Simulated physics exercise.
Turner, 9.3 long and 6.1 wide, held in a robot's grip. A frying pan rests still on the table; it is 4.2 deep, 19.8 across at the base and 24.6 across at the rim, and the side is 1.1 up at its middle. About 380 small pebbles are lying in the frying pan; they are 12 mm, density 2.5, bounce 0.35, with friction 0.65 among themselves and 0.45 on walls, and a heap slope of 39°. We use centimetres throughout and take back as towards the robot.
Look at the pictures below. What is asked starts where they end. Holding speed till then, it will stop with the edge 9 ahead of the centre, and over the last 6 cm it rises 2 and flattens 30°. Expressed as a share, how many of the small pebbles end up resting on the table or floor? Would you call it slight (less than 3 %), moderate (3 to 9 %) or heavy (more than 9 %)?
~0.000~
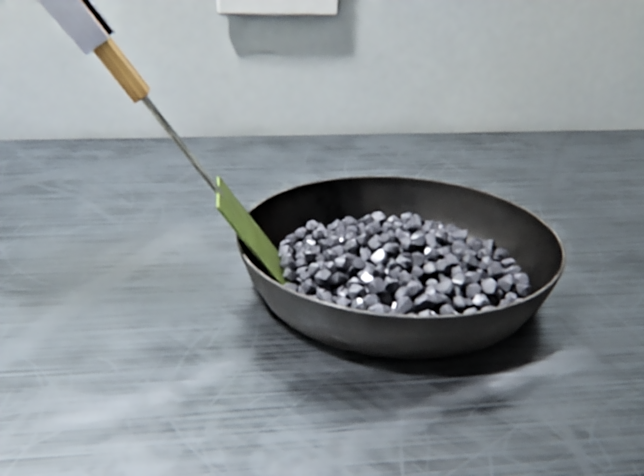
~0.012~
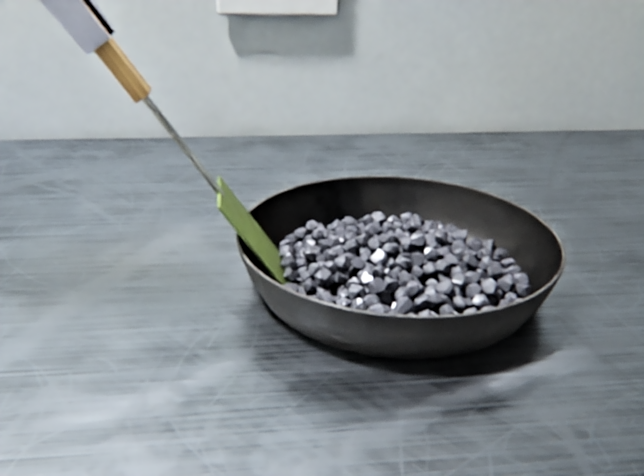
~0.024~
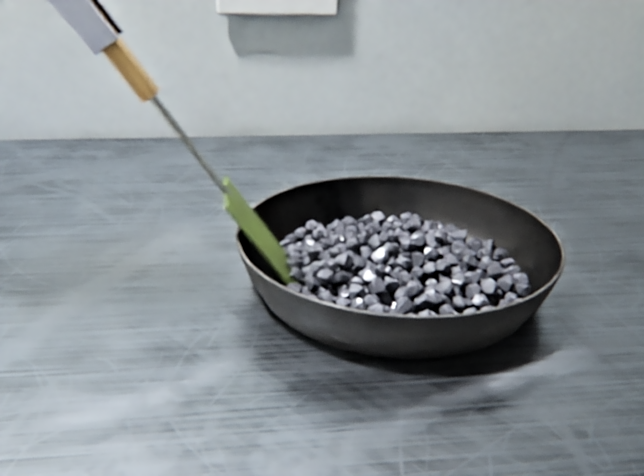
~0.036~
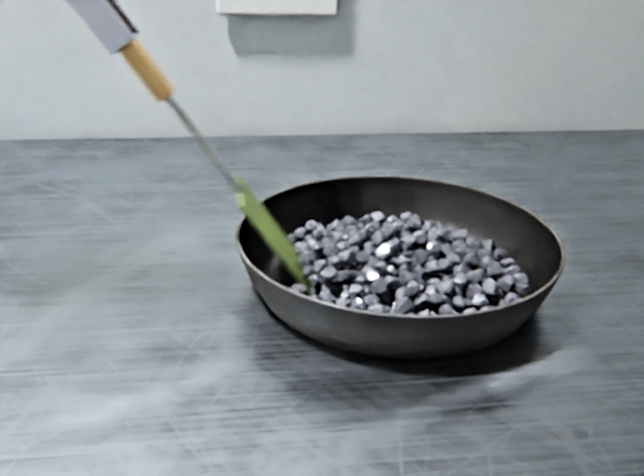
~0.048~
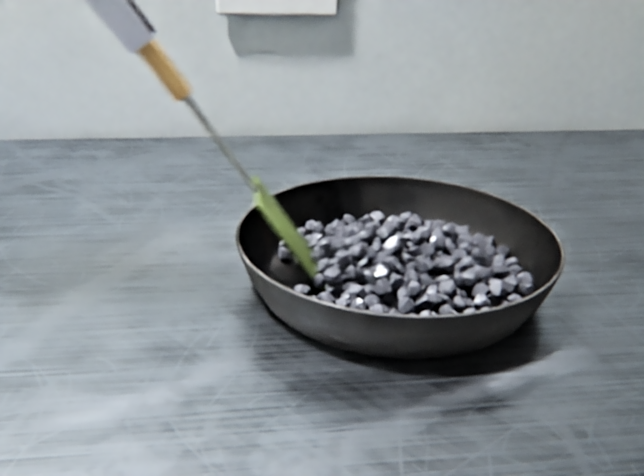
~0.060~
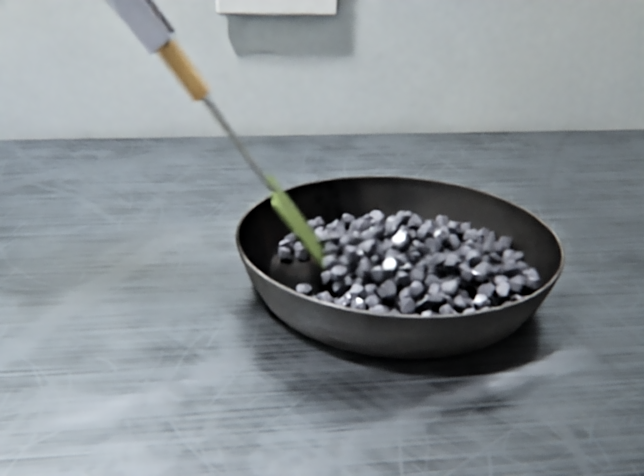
I would call it heavy, more than 9 %.
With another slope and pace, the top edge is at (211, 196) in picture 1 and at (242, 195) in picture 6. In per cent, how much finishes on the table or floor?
Some 5 per cent.
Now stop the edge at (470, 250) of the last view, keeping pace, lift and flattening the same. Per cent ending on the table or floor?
Something near 5 in a hundred.
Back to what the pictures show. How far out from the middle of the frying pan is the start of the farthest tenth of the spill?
Roughly 25 cm.
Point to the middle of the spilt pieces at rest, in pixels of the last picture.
It ends up around (608, 269).
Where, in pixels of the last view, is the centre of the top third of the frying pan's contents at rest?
Pixel estimate: About (503, 250).
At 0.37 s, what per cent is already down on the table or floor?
It is near 10 percent.
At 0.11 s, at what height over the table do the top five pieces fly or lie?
I'd put it close to 5 cm.
After 0.11 s, sloping 56°, highest piece 6 above the table; 375 in the frying pan.
After 0.15 s, sloping 48°, highest piece 6 above the table; 375 in the frying pan.
After 0.37 s, sloping 26°, highest piece 9 above the table; 328 in the frying pan, 36 on the table or floor, 11 on the blade or in flight.
After 1.42 s, sloping 26°, highest piece 5 above the table; 328 in the frying pan, 47 on the table or floor.
At rest, 328 in the frying pan, 47 on the table or floor. That is 13 % on the table or floor.
